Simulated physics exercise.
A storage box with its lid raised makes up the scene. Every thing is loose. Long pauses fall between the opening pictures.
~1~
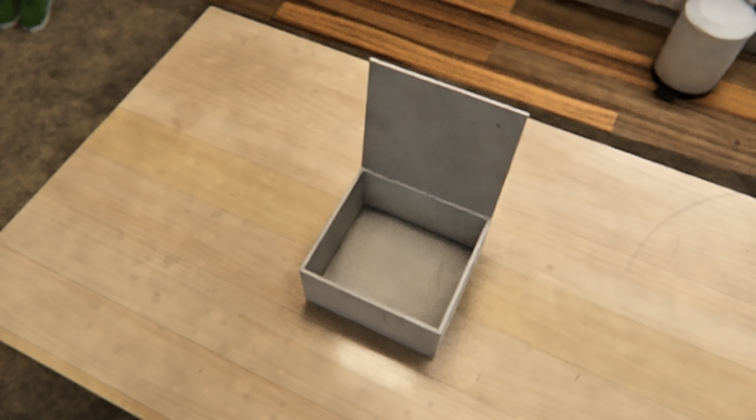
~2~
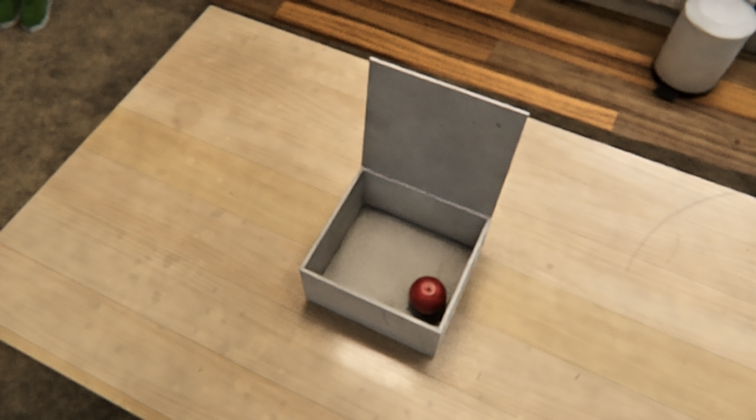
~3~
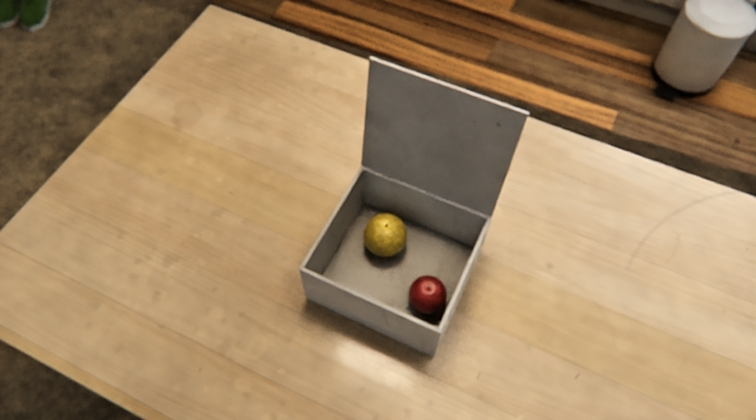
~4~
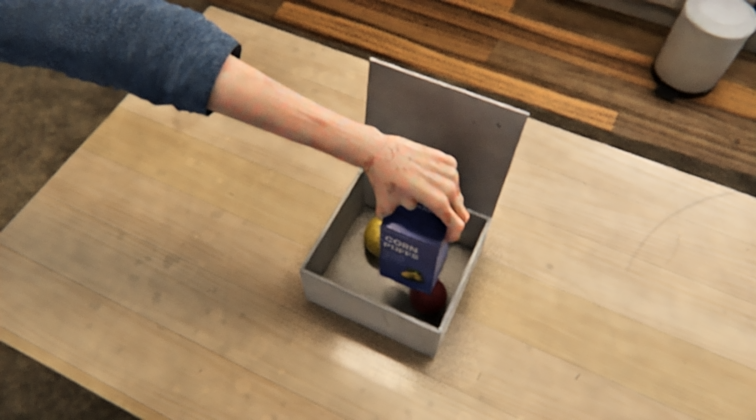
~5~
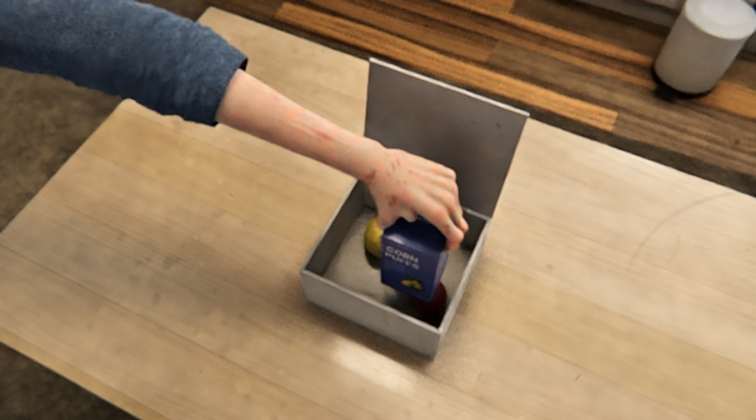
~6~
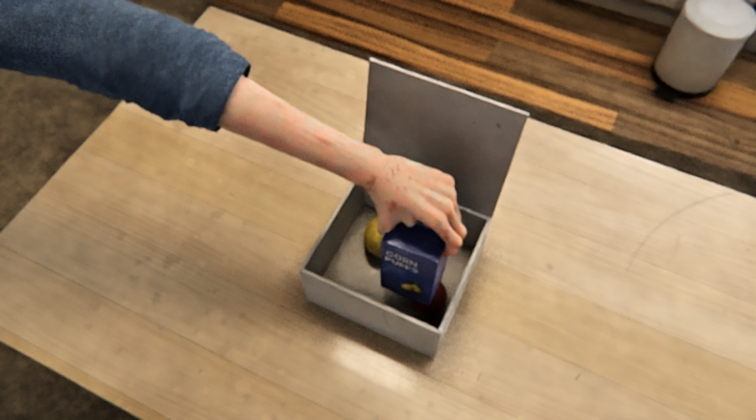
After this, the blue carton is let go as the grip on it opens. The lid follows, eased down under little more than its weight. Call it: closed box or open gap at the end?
Closed box.
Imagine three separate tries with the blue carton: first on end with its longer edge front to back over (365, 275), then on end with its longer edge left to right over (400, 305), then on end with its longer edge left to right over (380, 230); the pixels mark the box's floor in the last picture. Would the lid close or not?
The first placement leaves the lid partly open, the second fully closed, and the third partly open.
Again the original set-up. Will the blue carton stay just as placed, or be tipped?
Once everything settles, the blue carton ends up at a slant.
Then, 0.50 s past the last view, blue carton on its side near (366, 283).
Then, 1.50 s past the last view, lid 66° above the rim; blue carton on its side near (366, 284); yellow apple displaced a little.
Then, 2.00 s past the last view, lid 15° above the rim; blue carton on its side near (366, 284); yellow apple displaced a little.
Finally, lid shut; down or leaning hard in the box, blue carton; the other 2 still in place. Final places as the last picture's camera would see them, blue carton near (366, 284).
